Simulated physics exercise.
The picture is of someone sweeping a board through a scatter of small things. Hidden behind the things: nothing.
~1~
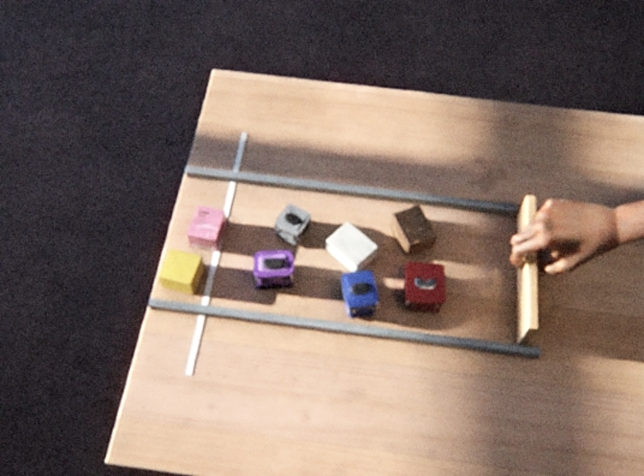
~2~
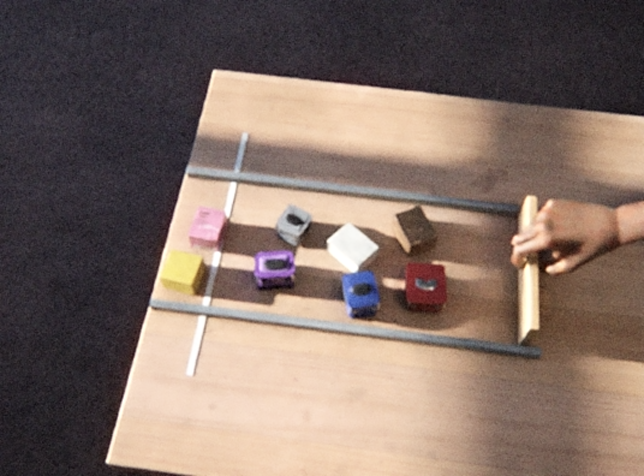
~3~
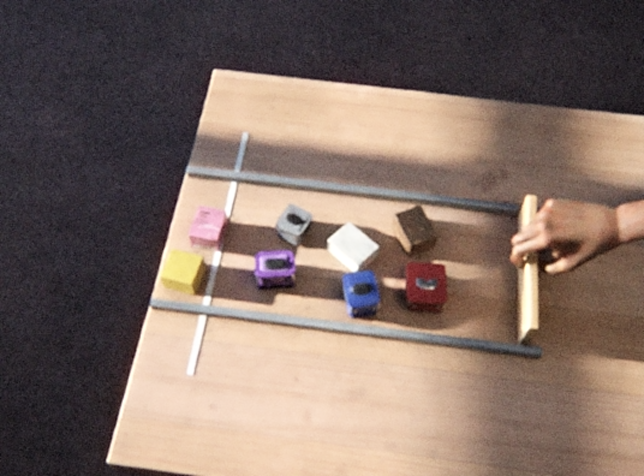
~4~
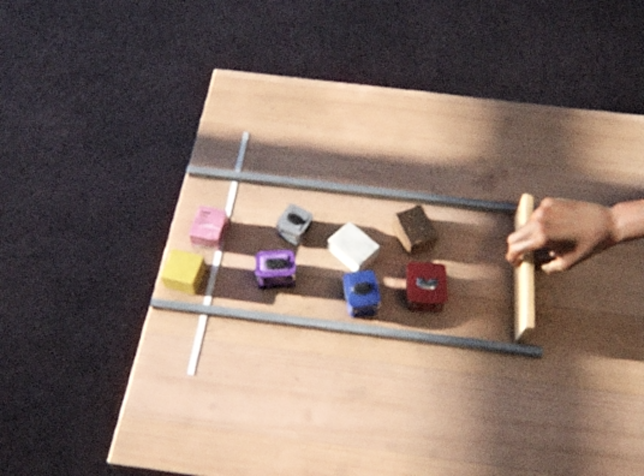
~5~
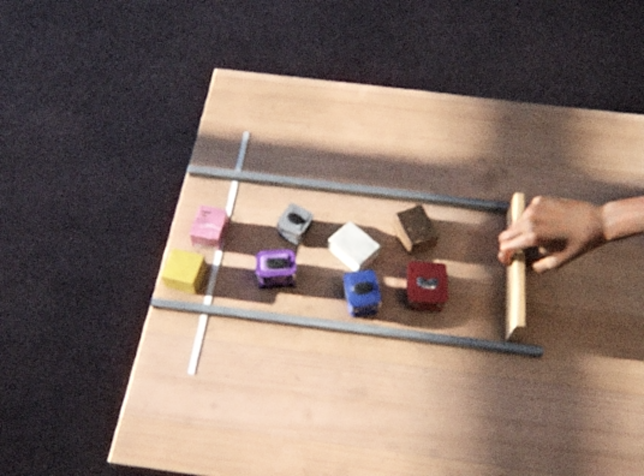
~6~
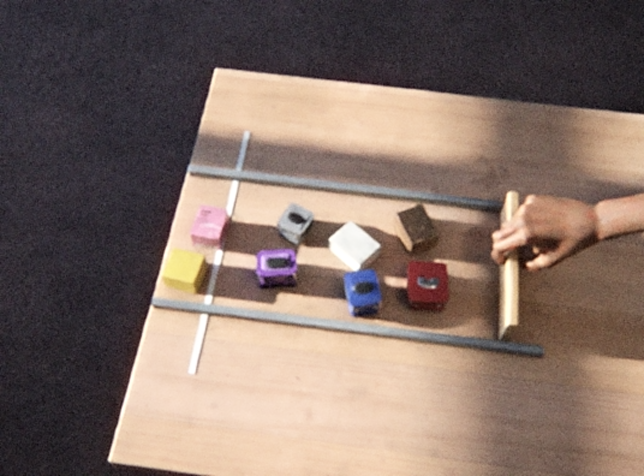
At the start, a hand holds a wooden board upright at the right end of two grey rails, with eight small blocks and cases scattered between them and a pale tape strip at left. The board stays nearly still, then the hand slides it slightly left, touching none of the things, which remain in place.
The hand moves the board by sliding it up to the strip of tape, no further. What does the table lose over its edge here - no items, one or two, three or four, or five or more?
It loses three or four items.
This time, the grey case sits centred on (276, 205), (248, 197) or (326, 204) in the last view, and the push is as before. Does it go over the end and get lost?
In turn it stays put; stays put; stays put.
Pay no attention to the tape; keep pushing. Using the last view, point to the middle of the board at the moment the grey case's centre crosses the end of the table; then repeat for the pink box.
Roughly (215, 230); for the second one, roughly (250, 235).
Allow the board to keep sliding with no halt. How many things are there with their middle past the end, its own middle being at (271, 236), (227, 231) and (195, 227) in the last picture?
The counts: 1, 3 and 6.
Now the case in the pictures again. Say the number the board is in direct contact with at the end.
The number is 2.
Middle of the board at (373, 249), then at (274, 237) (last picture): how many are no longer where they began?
The counts are 5 and 8.
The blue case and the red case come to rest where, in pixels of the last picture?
In the last picture the blue case sits around (160, 269) and the red case around (197, 260).
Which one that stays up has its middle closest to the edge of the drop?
Result: Blue case.
Soon after, none off yet; yellow block at rest near (185, 271); pink box at rest near (210, 228); purple case at rest near (277, 269).
After that, none off yet; yellow block moving near (180, 271); pink box at rest near (210, 228); purple case displaced about its own width near (219, 259).
In the end, the number that fall off is three or four; gone, purple case, pink box and yellow block.
